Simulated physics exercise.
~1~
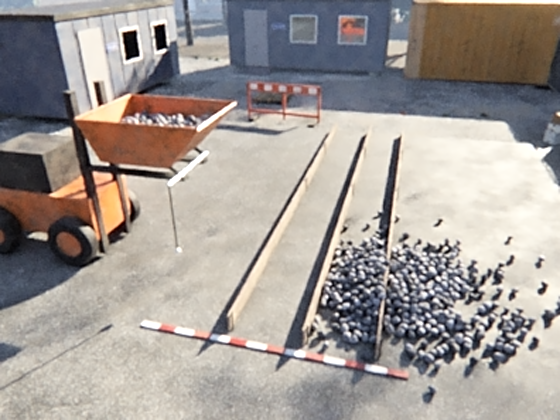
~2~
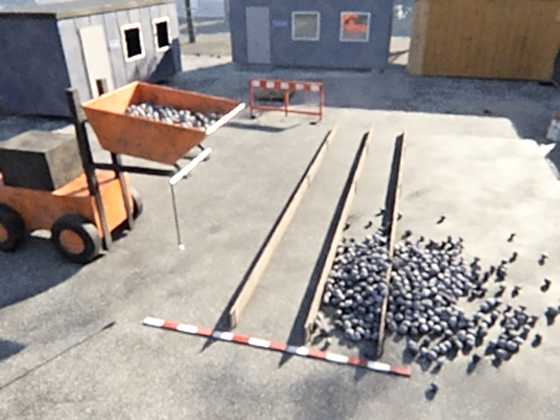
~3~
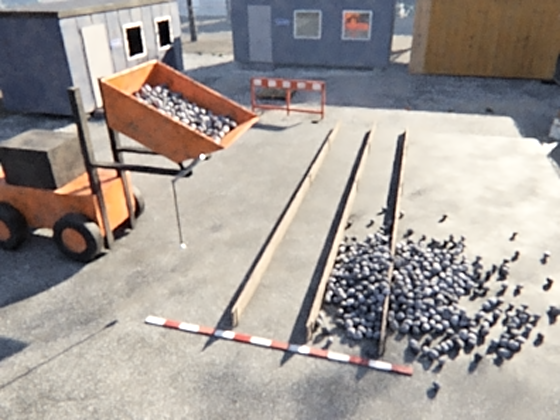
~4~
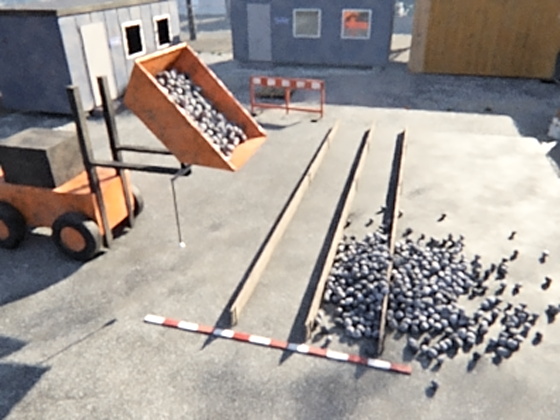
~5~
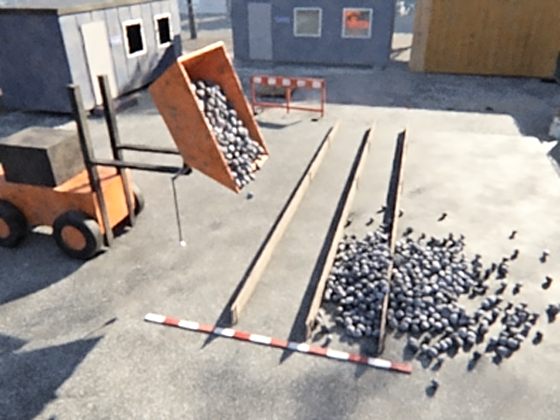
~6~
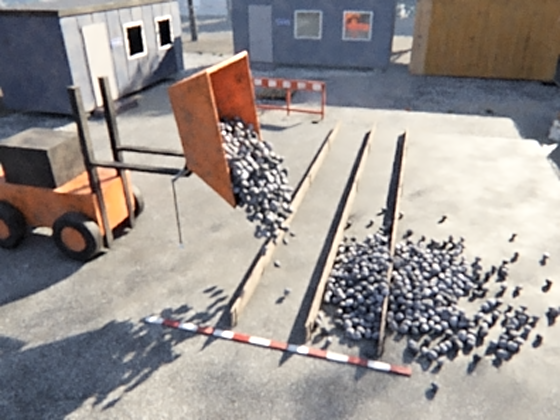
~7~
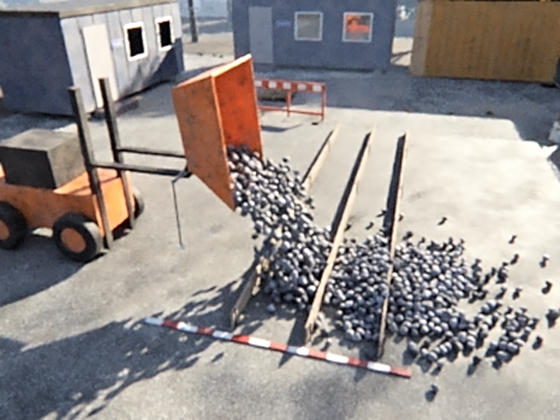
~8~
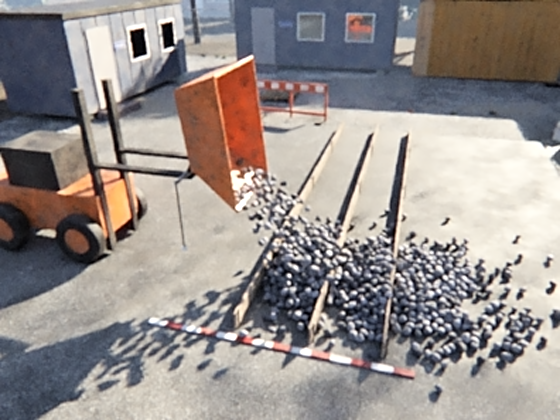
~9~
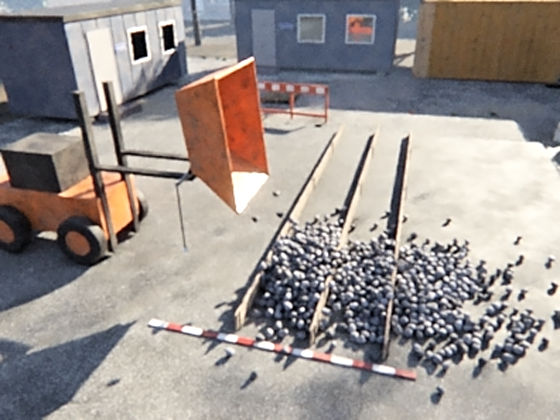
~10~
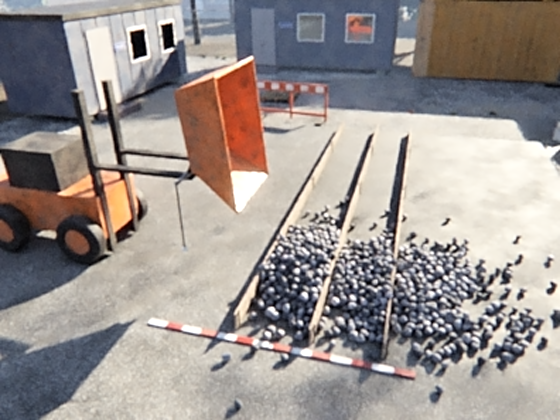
An orange fork truck stands at the left of a sunlit paved yard, seen from above, with grey sheds and a wooden building behind. Its raised orange skip holds grey cobbles, while an earlier load lies scattered around the right-hand planks, beyond a red-and-white staff and below a striped barrier. The skip tips steadily to the right until its floor is nearly upright. The cobbles slide out in a stream and spread between the planks, meeting the older heap. The skip empties and stays tipped, with most new stones resting between the left and middle planks.
